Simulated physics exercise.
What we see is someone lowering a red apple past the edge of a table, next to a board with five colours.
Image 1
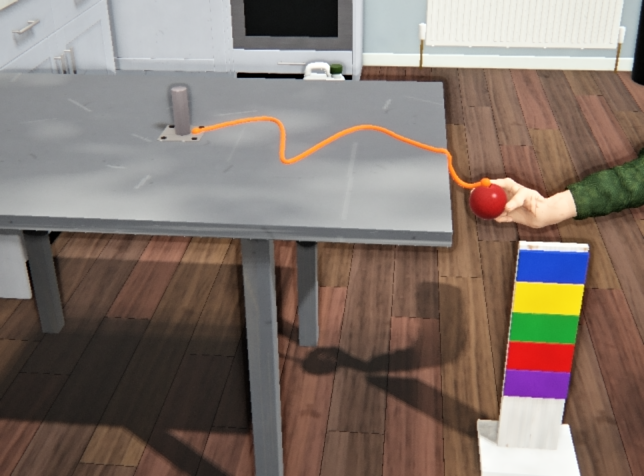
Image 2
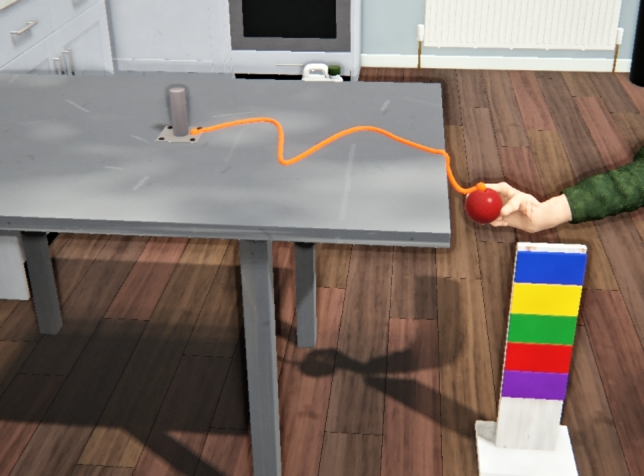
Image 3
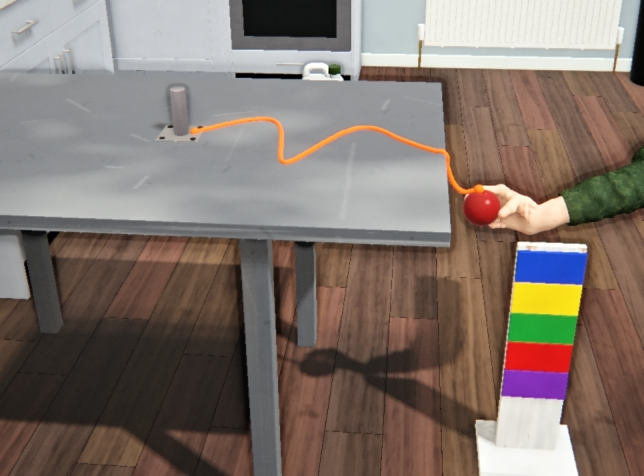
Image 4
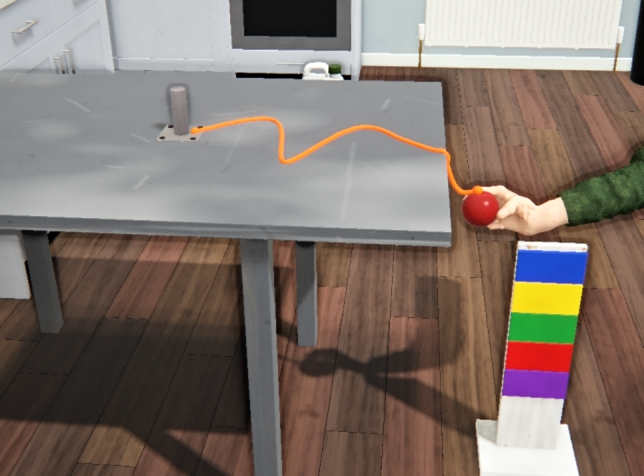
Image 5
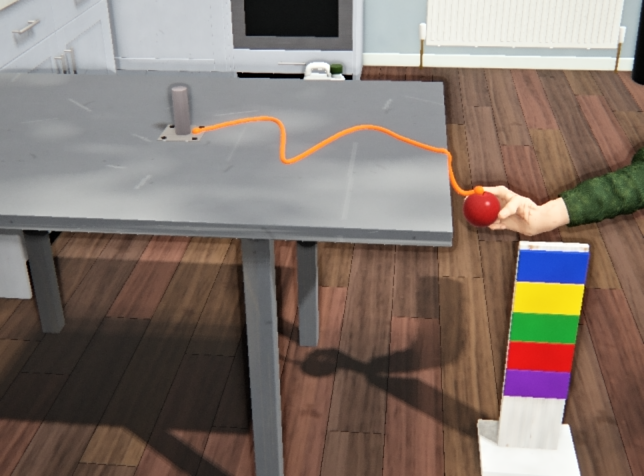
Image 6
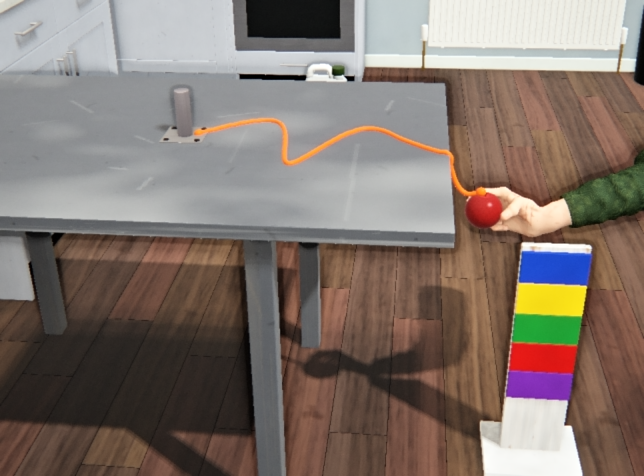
Hand in green sleeve holding a red ball on an orange cord beside a grey table, shifting only slightly near coloured blocks.
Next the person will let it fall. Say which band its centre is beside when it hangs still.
Its centre is beside the purple band.
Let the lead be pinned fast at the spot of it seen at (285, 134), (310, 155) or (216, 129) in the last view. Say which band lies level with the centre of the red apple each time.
Note: Try 1 red; try 2 yellow; try 3 purple.
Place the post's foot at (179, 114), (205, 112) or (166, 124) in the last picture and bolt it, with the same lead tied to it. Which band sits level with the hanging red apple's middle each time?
Try one - red; try two - purple; try three - red.
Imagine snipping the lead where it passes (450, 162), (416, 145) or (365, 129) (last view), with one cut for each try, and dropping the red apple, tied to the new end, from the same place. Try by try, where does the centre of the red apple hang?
Try 1: (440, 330); try 2: (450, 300); try 3: (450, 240).
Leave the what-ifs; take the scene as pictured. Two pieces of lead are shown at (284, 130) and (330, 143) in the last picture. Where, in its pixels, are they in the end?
End: (310, 142) and then (449, 171).
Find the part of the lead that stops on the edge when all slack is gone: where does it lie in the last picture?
Pixel (320, 148) or thereabouts.
Soon after, apple near (412, 364); level with purple.
After that, apple near (451, 374); level with purple.
In the end, apple near (430, 370); level with purple. The purple one.
